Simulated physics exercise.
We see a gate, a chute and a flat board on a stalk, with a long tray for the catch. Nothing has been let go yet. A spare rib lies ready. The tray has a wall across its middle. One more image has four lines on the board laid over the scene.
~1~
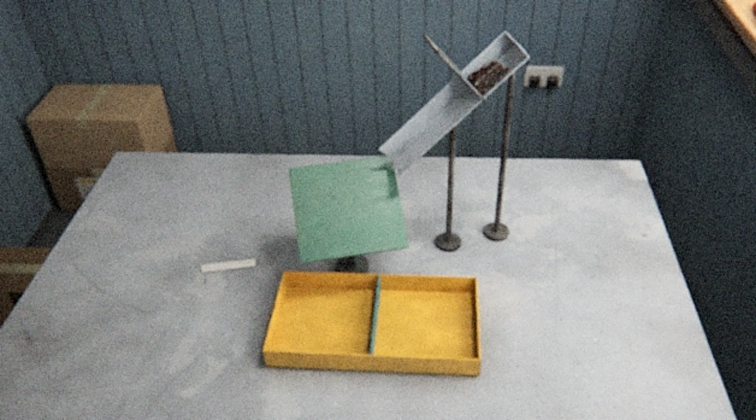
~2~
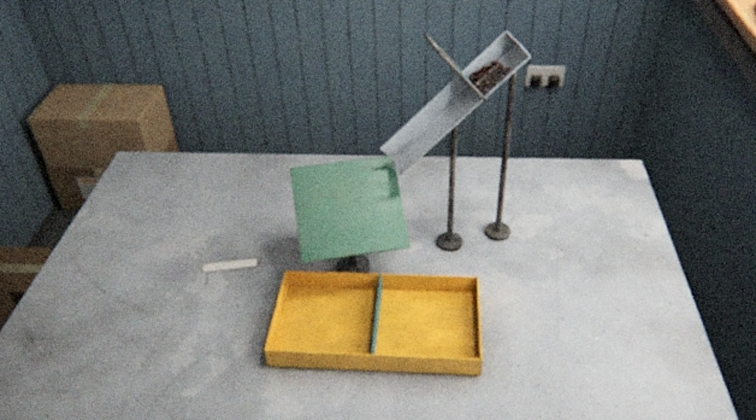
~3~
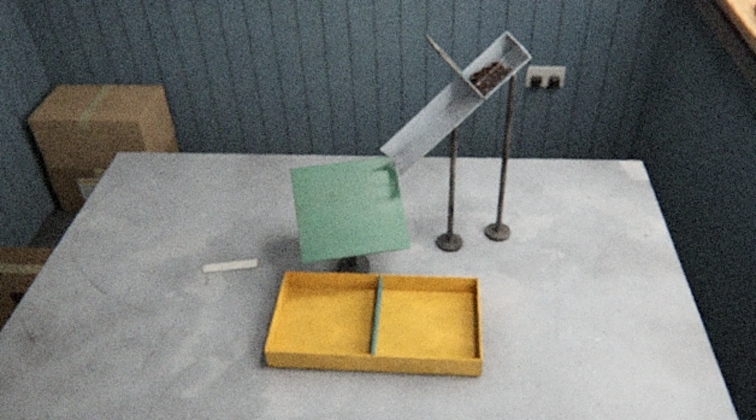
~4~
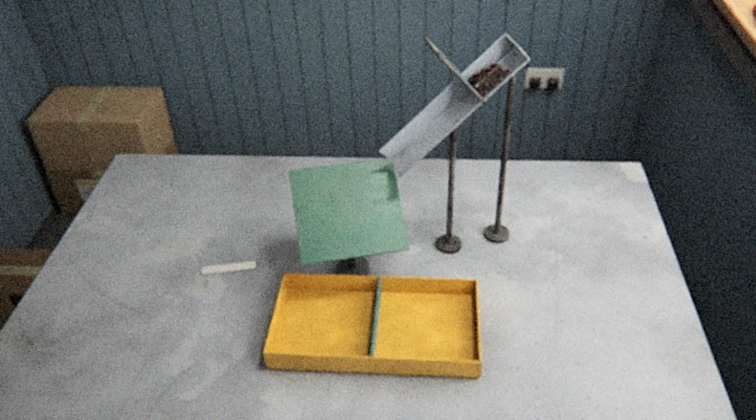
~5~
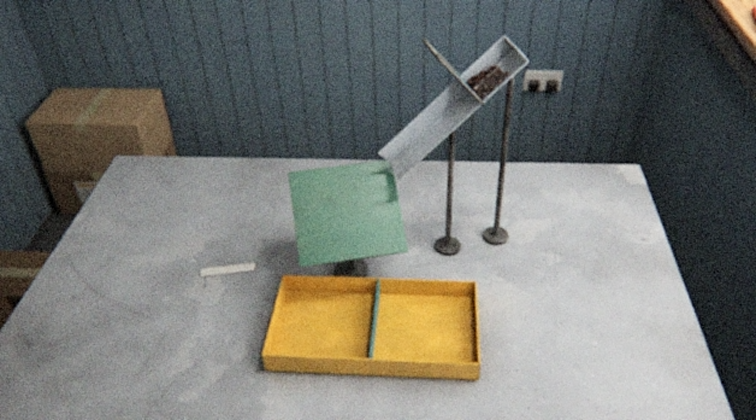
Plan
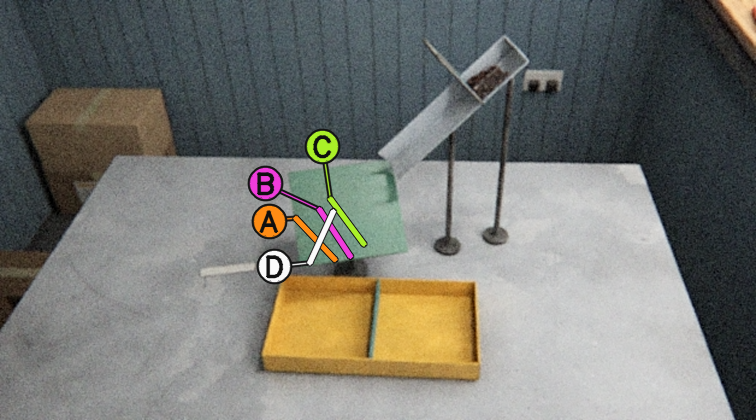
A tilted chute holds small brown balls above a green board and yellow tray, all still.
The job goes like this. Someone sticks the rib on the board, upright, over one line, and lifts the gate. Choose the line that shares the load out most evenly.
B beats the others.
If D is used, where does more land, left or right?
The left half.
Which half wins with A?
The left half.
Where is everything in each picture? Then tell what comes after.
In the first frame, load behind the gate at (484, 80), chocolate balls; lip of the chute at (395, 167), sloping fairly steeply.
In the second frame, middle of the board at (349, 207), tilted fairly steeply; middle of its low edge at (356, 255); of its high edge at (342, 161).
In the third frame, front corners of the tray at (265, 351) and (482, 360); front end of its middle wall at (372, 355); gate still shut at (464, 77).
In the fourth frame, middle of the load at (485, 82); lip at (395, 169).
In the fifth frame, middle of the load at (484, 84); lip at (394, 171).
On the marked copy, line A from (295, 218) to (334, 259); line B from (319, 209) to (350, 256); line C from (330, 199) to (363, 244); line D from (333, 211) to (309, 262).
Choosing A, of what is caught, most in the left half, a small part in the right.
Choosing B, of what is caught, about half in the left half, about half in the right.
Choosing C, of what is caught, a small part in the left half, nearly all in the right.
Choosing D, of what is caught, nearly all in the left half, a stray few in the right.
